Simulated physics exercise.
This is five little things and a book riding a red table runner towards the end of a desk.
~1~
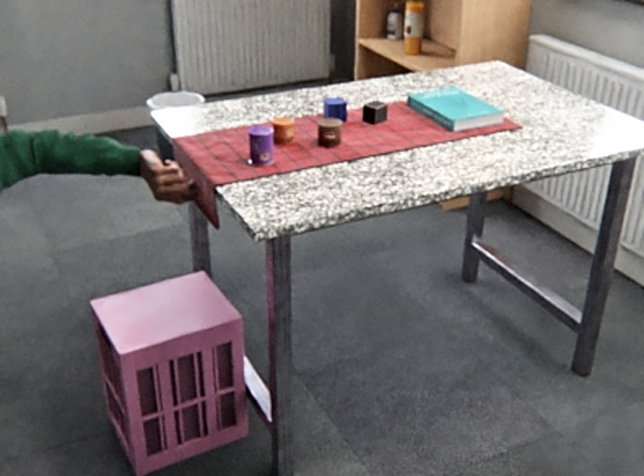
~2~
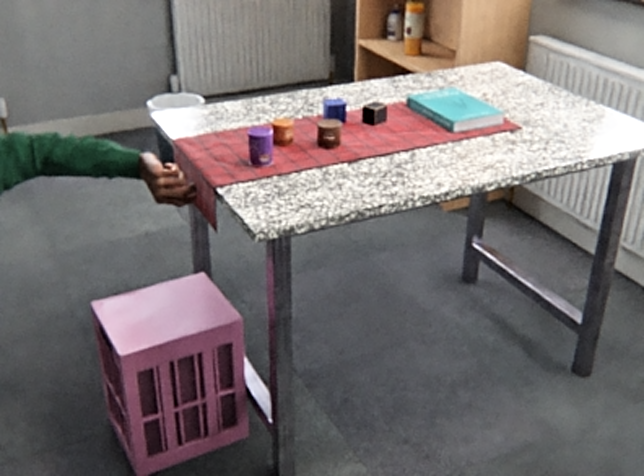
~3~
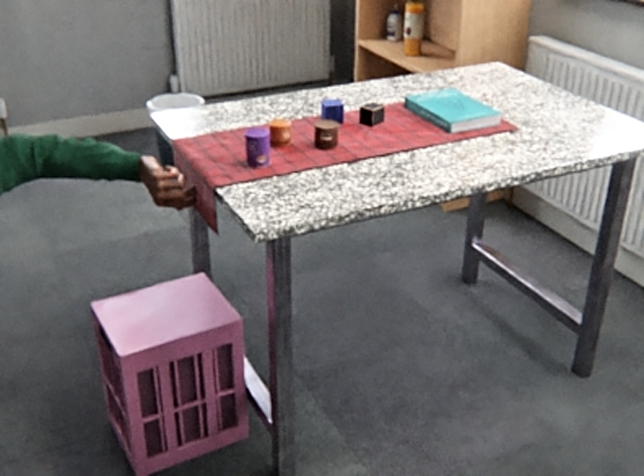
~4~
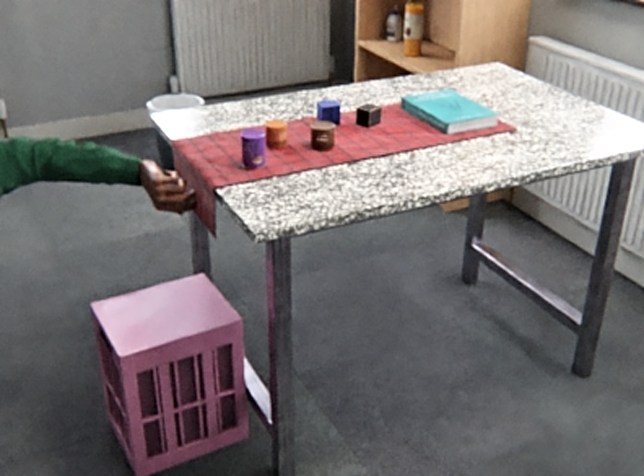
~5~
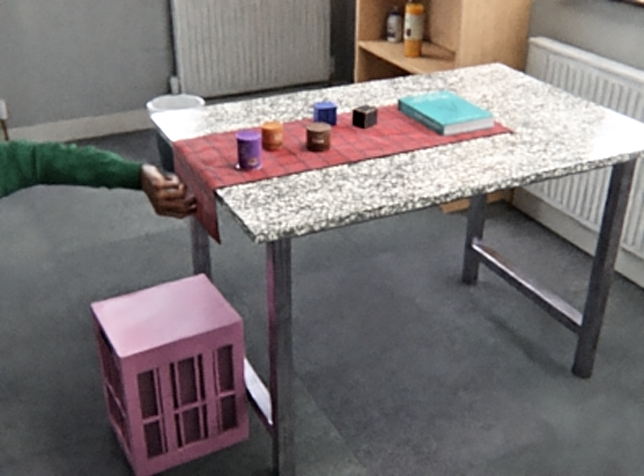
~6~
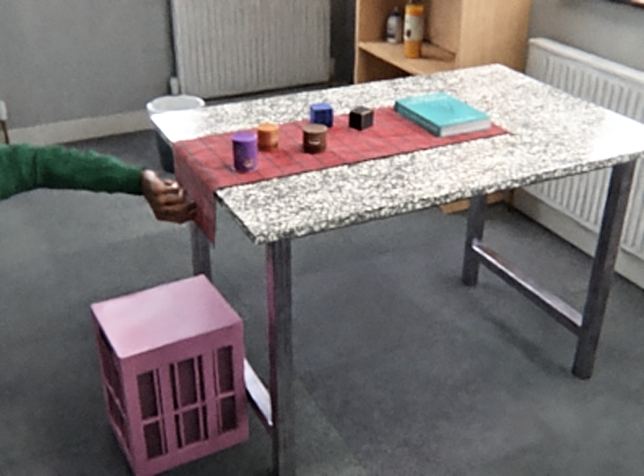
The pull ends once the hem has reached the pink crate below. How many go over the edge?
The count of fallen things is two.
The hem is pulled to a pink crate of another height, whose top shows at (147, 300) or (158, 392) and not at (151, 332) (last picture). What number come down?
The count: 1 and 4.
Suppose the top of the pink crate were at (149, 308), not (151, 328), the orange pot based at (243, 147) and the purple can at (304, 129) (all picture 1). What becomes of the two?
The orange pot drops off, the purple can survives.
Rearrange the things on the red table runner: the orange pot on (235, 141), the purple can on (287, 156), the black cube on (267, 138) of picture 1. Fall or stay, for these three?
The orange pot goes over, the purple can drops off, the black cube falls.
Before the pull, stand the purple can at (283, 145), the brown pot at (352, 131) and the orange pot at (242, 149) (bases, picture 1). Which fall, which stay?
The purple can tumbles off, the brown pot keeps its place on top, the orange pot is carried off.
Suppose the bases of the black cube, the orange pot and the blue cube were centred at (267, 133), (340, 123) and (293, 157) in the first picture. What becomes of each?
The black cube is carried off; the orange pot holds on; the blue cube comes down.
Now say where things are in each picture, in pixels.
The first picture shows hem (218, 231); purple can (261, 130); orange pot (283, 121); brown pot (330, 122); blue cube (336, 100); black cube (376, 104); top of the crate (151, 328).
The second picture shows hem (216, 233); purple can (260, 131).
The third picture shows hem (219, 236); orange pot (280, 123).
The fourth picture shows hem (216, 241); brown pot (323, 125); top of the crate (151, 330).
The fifth picture shows hem (221, 245); blue cube (325, 105).
The sixth picture shows hem (215, 251); purple can (244, 137); orange pot (268, 127); brown pot (315, 128); blue cube (321, 106); black cube (362, 109).
Soon after, hem near (198, 264); purple can gone.
Then, hem on the crate; purple can and orange pot gone.
At rest, hem on the crate; purple can and orange pot gone. It carries off two.
